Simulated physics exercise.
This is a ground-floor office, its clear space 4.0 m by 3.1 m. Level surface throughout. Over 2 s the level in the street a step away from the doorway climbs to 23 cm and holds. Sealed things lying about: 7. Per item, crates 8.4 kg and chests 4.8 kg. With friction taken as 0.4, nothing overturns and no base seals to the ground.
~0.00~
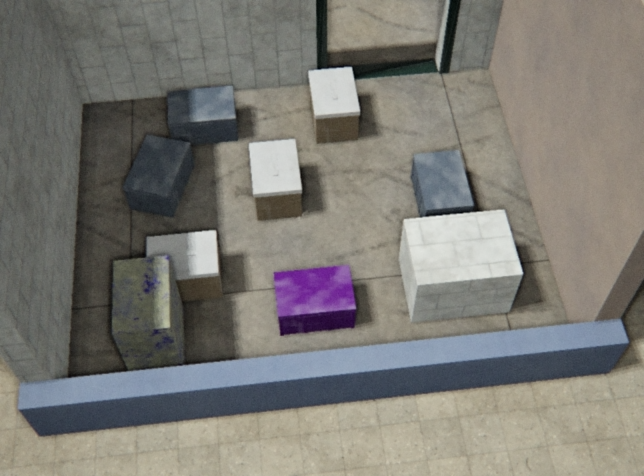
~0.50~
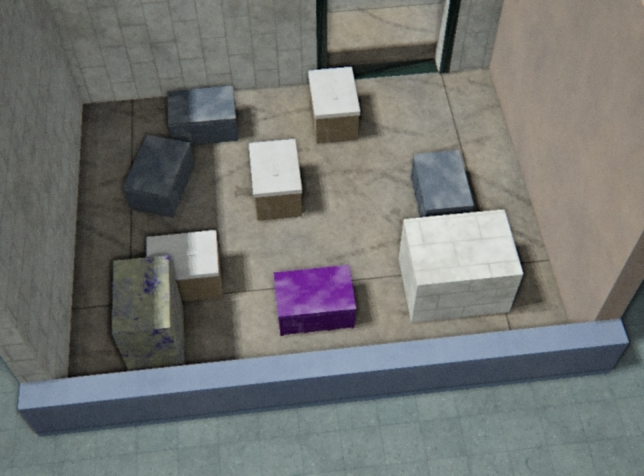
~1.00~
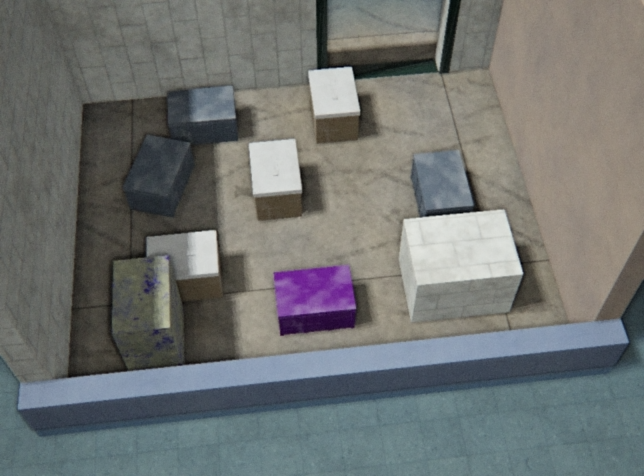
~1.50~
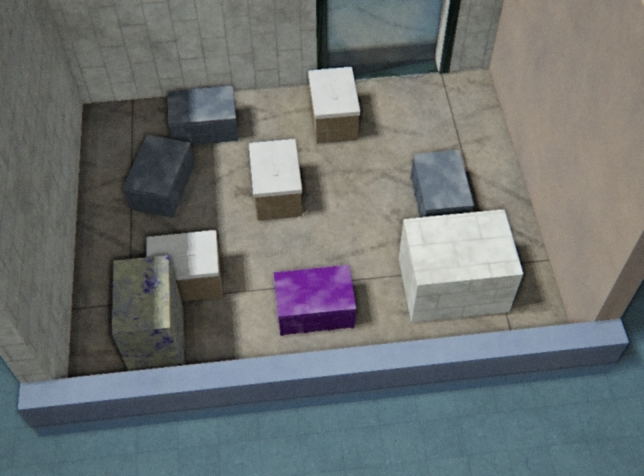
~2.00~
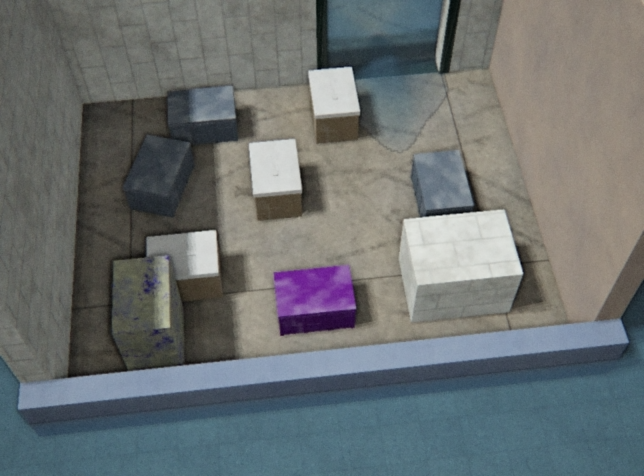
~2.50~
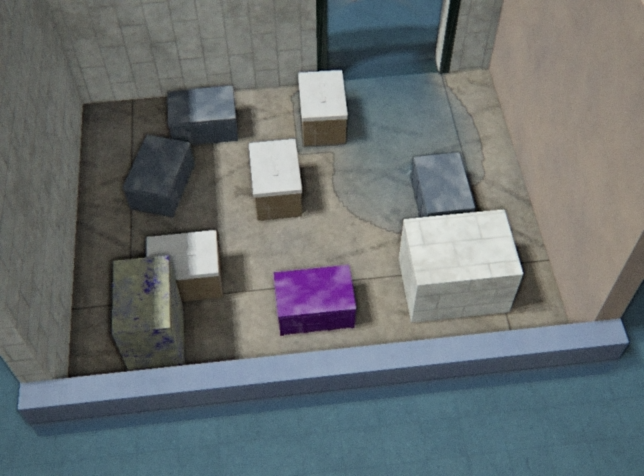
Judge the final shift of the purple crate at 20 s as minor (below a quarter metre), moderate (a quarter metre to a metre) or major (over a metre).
Result: A long trip.
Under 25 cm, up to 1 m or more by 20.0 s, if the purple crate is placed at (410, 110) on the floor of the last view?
It creeps a little.
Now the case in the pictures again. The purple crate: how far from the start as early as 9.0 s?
It is about 80 cm out of place by then.
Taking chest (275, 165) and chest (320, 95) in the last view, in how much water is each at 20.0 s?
Some 15 cm at the first, some 19 cm at the second.
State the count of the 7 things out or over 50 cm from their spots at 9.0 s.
At that moment it comes to 7.
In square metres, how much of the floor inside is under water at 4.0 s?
Somewhere about 8.0 m2, give or take.
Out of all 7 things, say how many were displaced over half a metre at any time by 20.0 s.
That comes to 7.
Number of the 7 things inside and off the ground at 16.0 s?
The count is 7.
After 4.0 s the purple crate is near (285, 338), 0.5 m from its start, aground; 1 afloat.
After 9.0 s the purple crate is near (222, 287), 0.7 m from its start, afloat; 7 afloat.
After 16.0 s the purple crate is near (282, 230), 0.5 m from its start, afloat; 7 afloat.
After 20.0 s the purple crate is near (253, 66), 2.3 m from its start, afloat; 7 afloat.
